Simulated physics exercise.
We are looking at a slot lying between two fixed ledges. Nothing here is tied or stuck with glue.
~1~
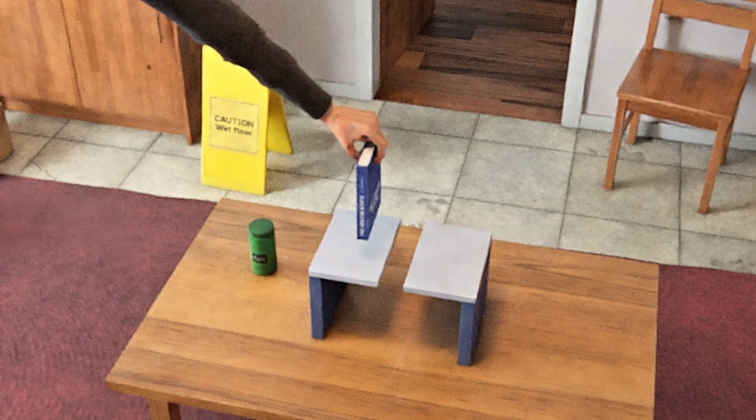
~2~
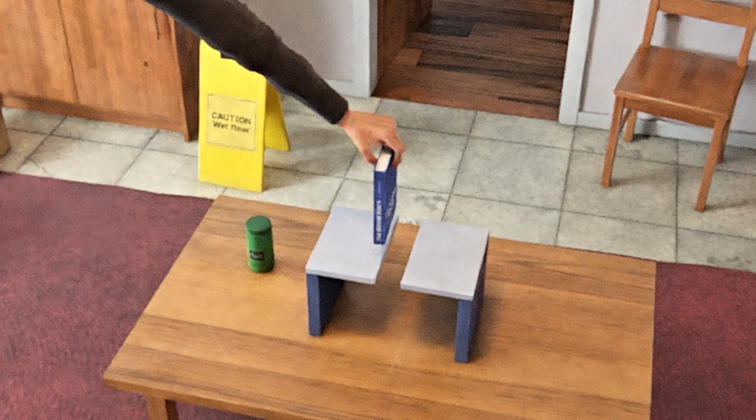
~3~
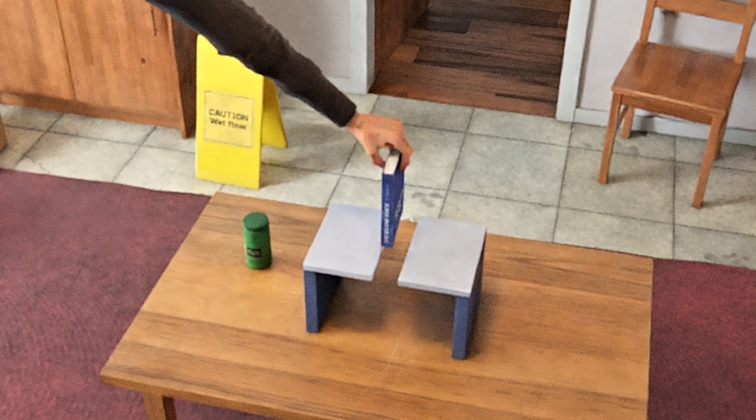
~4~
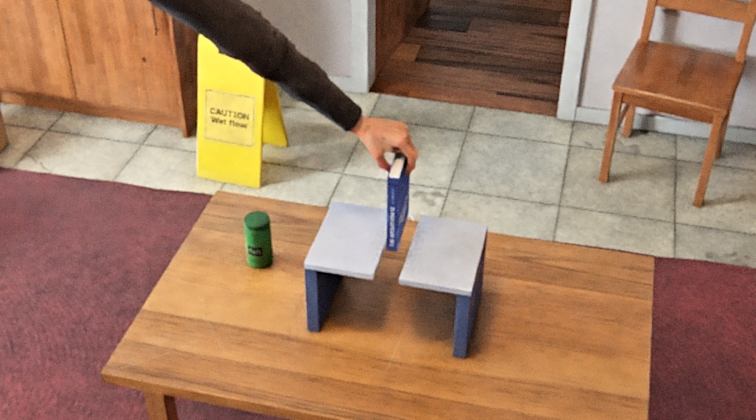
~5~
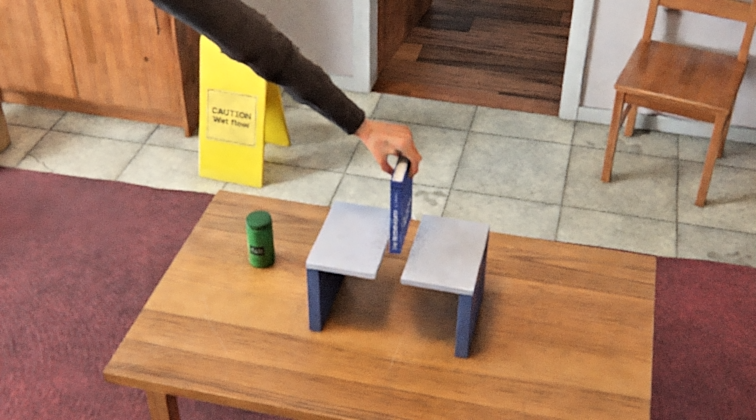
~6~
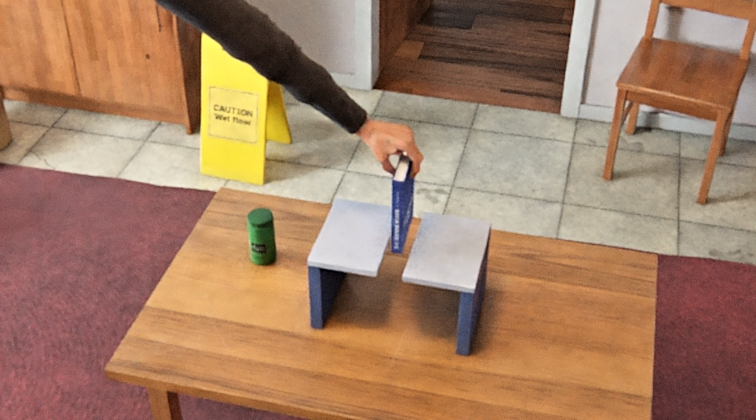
The footage shows a hand holding a blue book upright above two small gray-topped stands on a wooden table beside a green jar. The hand moves the book slightly right and downward, then holds it nearly still over the gap.
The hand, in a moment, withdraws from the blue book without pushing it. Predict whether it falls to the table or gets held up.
It fits through.
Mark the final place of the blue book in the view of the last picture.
Looks like it settles somewhere around (401, 277).
Then, 0.20 s later than the last frame, blue book moved a little near (403, 217).
Then, 0.30 s later than the last frame, blue book moved about its own width near (401, 267).
When it is over, moved from the start, blue book; green jar as before. End places, in pixels of the last picture, blue book near (401, 277). The book reaches the table.
